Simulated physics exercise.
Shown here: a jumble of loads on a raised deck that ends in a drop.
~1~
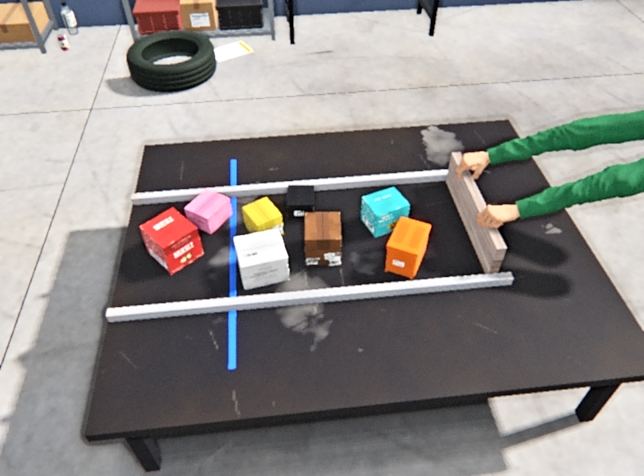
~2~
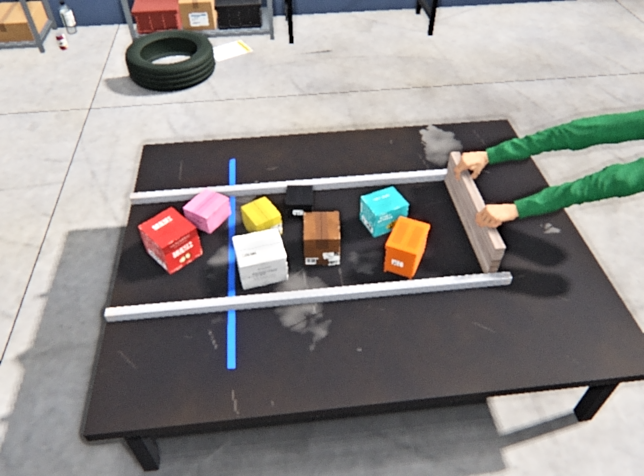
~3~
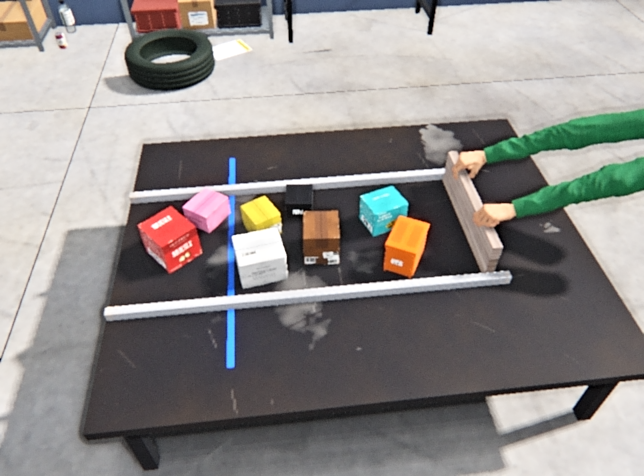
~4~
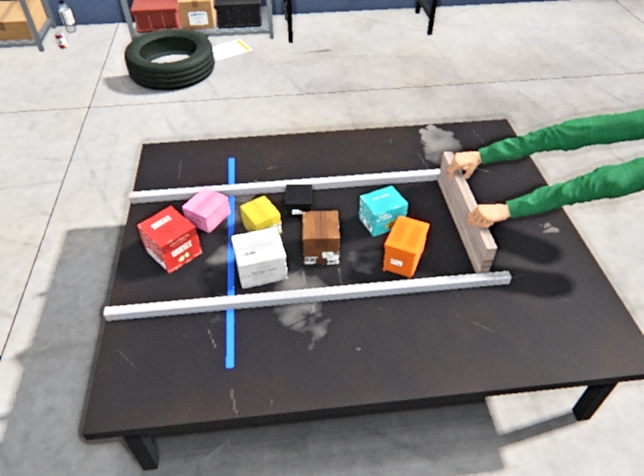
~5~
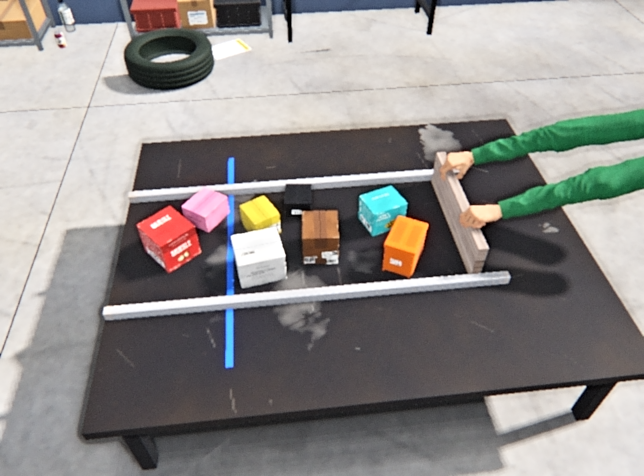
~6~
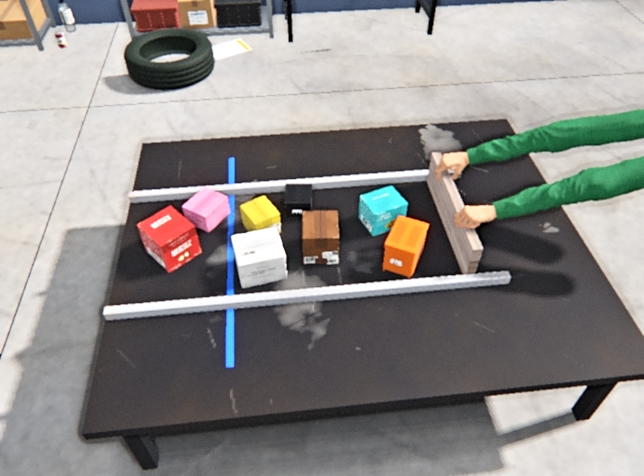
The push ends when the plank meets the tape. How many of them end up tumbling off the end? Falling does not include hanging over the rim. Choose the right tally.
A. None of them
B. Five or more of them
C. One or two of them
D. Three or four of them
Answer: A.
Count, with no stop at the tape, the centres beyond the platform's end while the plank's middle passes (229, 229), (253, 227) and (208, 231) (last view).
0, 0 and 0.
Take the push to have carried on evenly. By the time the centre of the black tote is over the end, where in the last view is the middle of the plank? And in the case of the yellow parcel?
Roughly at (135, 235) and roughly at (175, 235).
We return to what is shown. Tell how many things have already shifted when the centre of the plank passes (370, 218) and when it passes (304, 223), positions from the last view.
The first count is 2, and then it's 6.
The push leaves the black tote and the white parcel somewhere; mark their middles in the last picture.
Near (215, 198) and (175, 277).
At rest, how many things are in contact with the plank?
The count is 3.
A little later, none off yet; red box at rest near (170, 239); pink box at rest near (206, 209); white parcel at rest near (259, 258).
Next, none off yet; red box at rest near (170, 239); pink box at rest near (206, 209); white parcel shifted about its own width near (227, 263).
When it is over, the number that fall off is zero.
